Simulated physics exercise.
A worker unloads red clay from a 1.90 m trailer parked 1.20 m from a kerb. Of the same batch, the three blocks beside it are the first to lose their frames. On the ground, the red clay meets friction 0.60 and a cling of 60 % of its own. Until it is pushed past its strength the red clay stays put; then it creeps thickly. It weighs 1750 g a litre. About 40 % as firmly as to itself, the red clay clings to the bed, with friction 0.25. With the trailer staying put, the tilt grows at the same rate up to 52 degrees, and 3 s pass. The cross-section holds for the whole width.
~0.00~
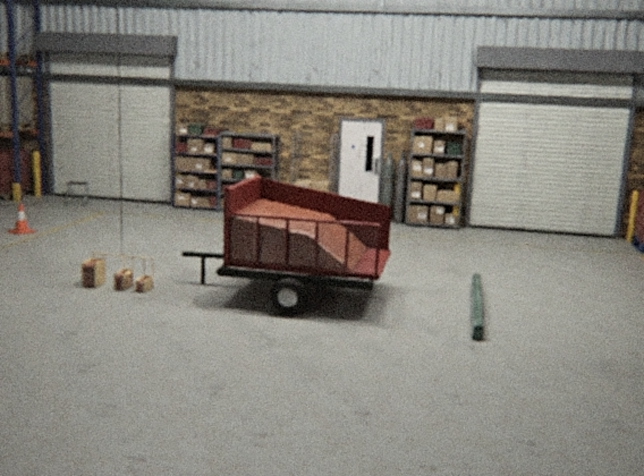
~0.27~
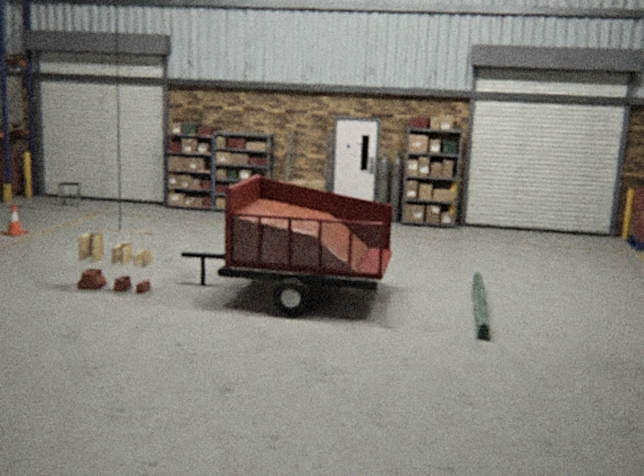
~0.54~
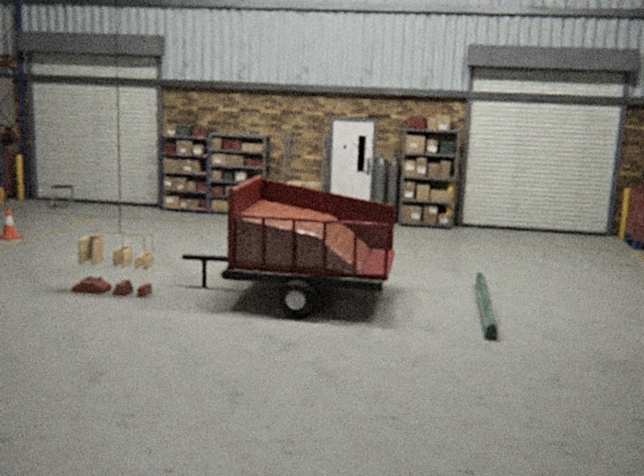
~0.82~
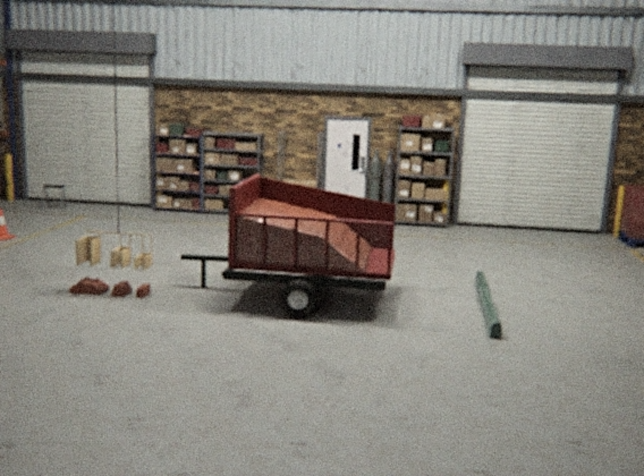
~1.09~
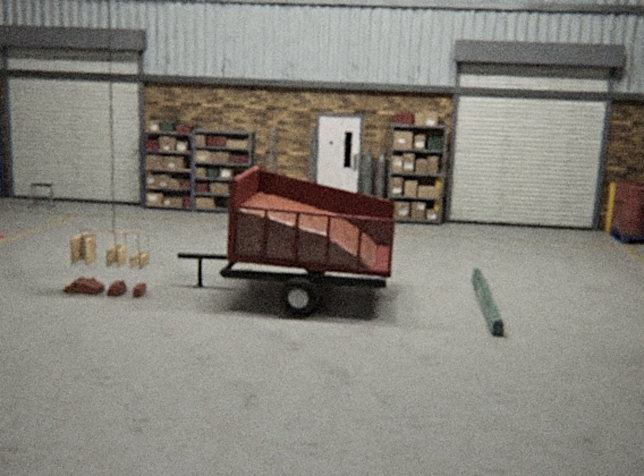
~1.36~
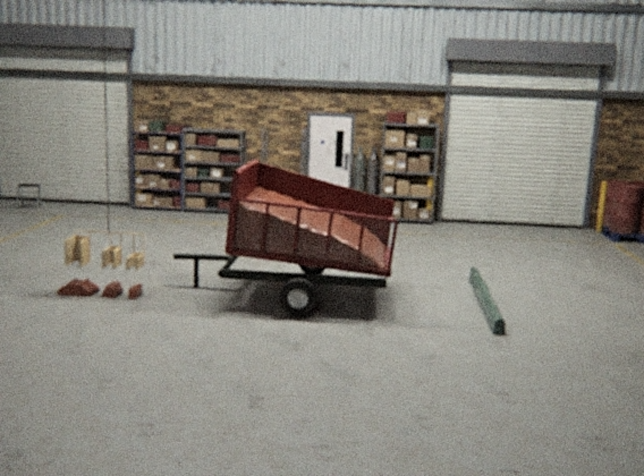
Three small blocks of red clay beside a parked red trailer lose their pale casings, which lift off, and slump into low mounds, the left one sinking most. The view drifts slowly right across the warehouse, and then the left end of the clay-filled trailer bed rises into a slight tilt.
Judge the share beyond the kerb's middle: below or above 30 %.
Share past the kerb's middle: Smaller than 30 %.
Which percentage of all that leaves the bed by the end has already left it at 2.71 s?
Fraction so far: Roughly 40 %.
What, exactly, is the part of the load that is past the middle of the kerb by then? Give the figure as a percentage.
I'd put it at around 5 per cent.
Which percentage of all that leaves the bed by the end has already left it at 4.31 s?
I'd put it at around 100 %.
After 2.71 s, the tilt is 19 degrees, 61 % is on the bed and 0 % past the kerb's middle.
After 4.31 s, the tilt is 35 degrees, 3 % is on the bed and 3 % past the kerb's middle.
After 5.90 s, the tilt is 50 degrees, none is on the bed and 4 % past the kerb's middle.
After 7.50 s, the tilt is 52 degrees, none is on the bed and 5 % past the kerb's middle.
After 9.20 s, at the end, the tilt is 52 degrees, none is on the bed and 5 % past the kerb's middle.
